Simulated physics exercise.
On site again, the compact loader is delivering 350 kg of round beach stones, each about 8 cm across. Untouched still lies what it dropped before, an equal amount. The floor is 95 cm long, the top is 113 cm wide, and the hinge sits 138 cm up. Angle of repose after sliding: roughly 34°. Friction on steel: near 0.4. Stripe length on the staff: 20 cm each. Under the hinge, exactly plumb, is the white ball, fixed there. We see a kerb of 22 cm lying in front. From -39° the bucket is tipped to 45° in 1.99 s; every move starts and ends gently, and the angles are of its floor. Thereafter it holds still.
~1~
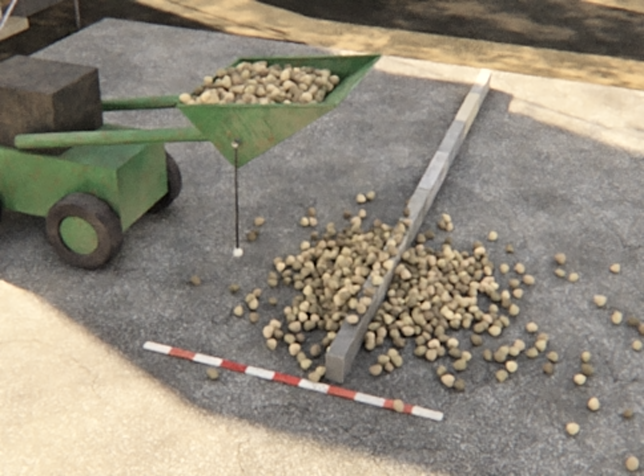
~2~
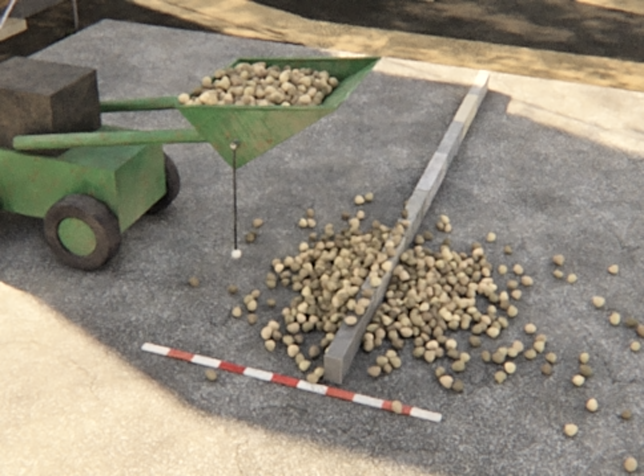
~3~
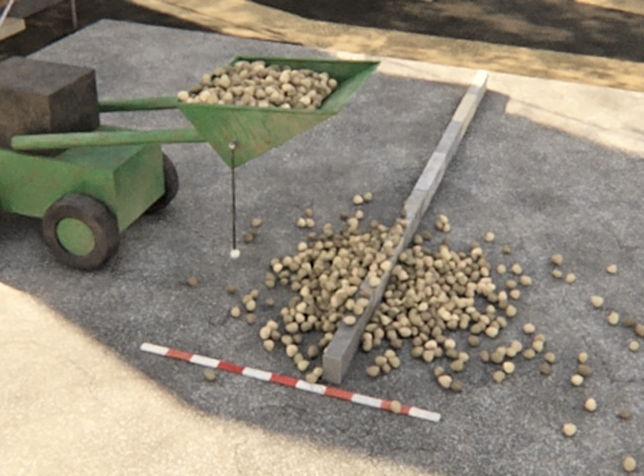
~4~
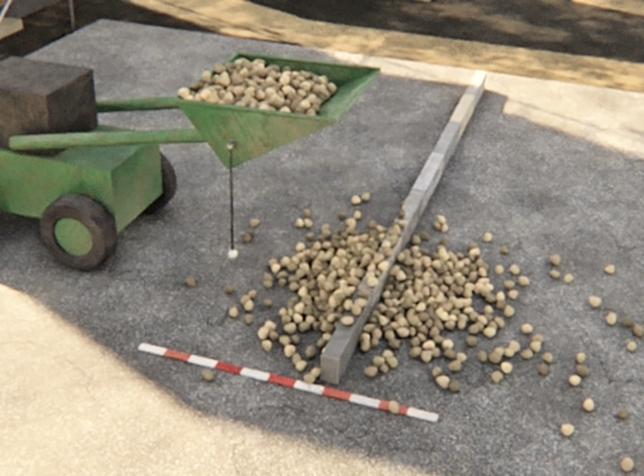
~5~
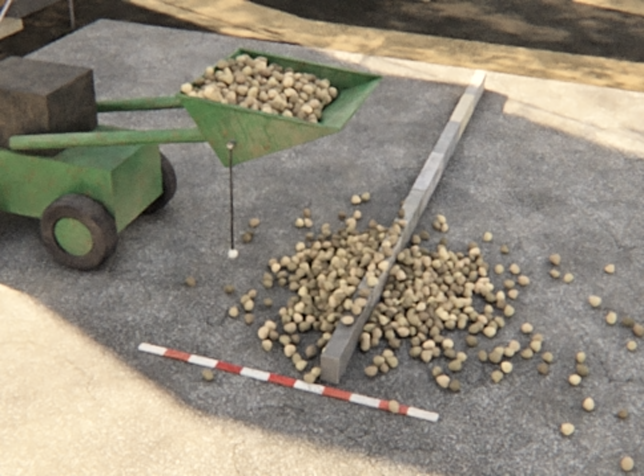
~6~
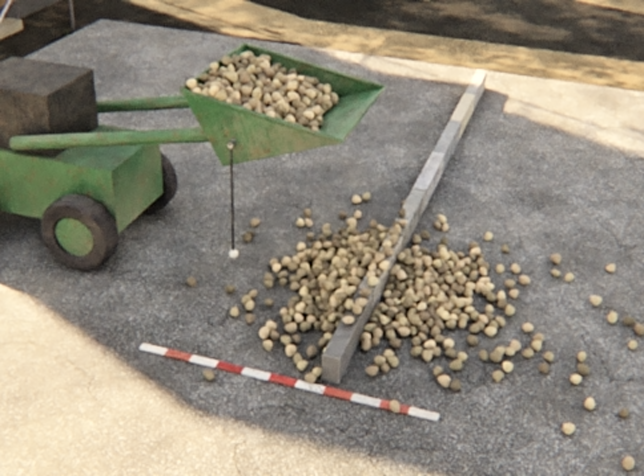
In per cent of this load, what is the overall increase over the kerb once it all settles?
33 out of 100, about.
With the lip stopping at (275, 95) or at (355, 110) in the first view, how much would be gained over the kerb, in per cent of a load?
Near 0 in a hundred first, near 60 in a hundred second.
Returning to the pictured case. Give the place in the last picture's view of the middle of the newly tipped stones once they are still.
The middle lies near (355, 271) in the last picture.
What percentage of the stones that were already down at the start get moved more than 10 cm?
Roughly 15 percent.
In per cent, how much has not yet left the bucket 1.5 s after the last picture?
Still inside: Some 10 %.
Then, 0.9 s after the last picture the floor is at 32°; in per cent of one load, 91 in the bucket, 64 on this side of the kerb, 45 over the kerb; the foremost stones are at (630, 343).
Then, 1.5 s after the last picture the floor is at 45°; in per cent of one load, 9 in the bucket, 128 on this side of the kerb, 63 over the kerb; the foremost stones are at (630, 343).
Then, 1.8 s after the last picture the floor is at 45°; in per cent of one load, 0 in the bucket, 125 on this side of the kerb, 75 over the kerb; the foremost stones are at (630, 343).
Then, 4.4 s after the last picture the floor is at 45°; in per cent of one load, 0 in the bucket, 122 on this side of the kerb, 78 over the kerb; the foremost stones are at (630, 343). Net gain over the kerb, 33.
